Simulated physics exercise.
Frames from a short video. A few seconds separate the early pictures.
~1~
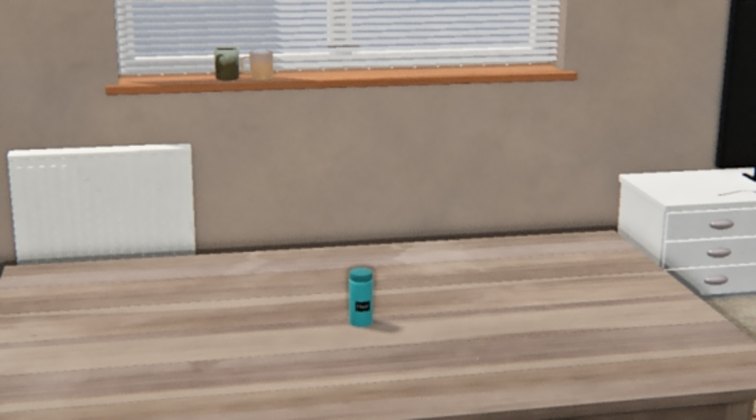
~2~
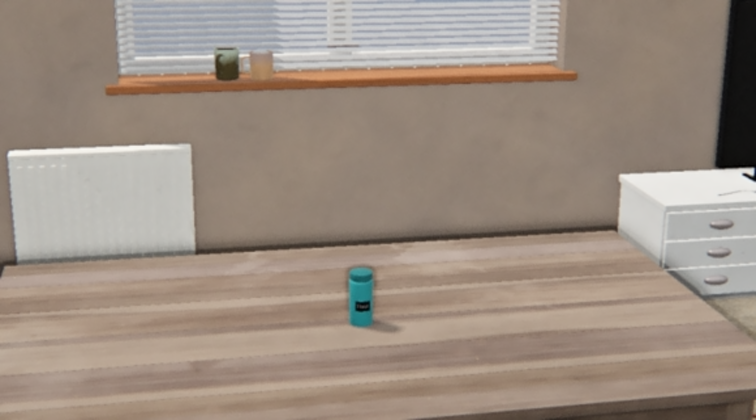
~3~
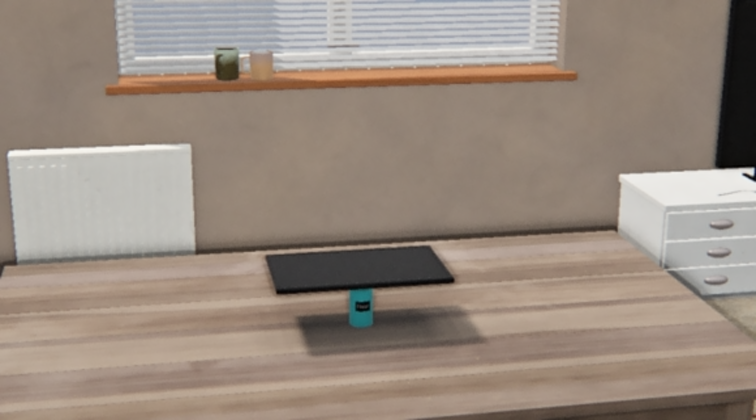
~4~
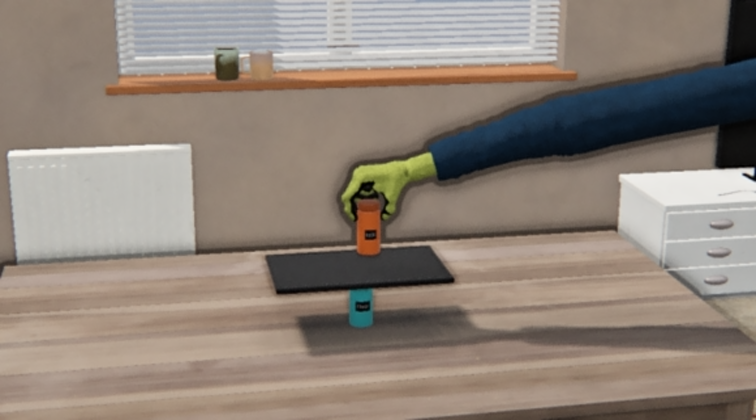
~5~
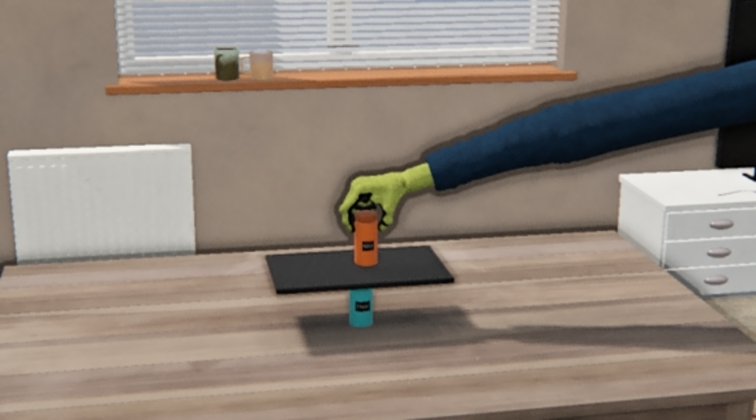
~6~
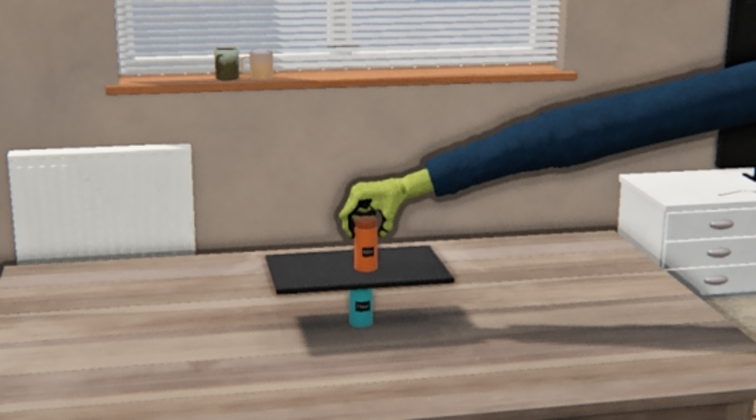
A gloved hand lowers an orange shaker onto a black lid above a teal bottle.
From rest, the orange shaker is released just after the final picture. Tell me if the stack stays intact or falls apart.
The result: No fall.
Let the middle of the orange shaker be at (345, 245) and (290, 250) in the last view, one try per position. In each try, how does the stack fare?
The first time it stays in place, but the second time it tumbles down.
Then, 0.60 s on from there, no change.
Then, 1.30 s on from there, orange shaker resting near (366, 244).
In the end, all 3 unmoved. At the end, from the last picture's camera, orange shaker near (366, 244). The stack stays up.
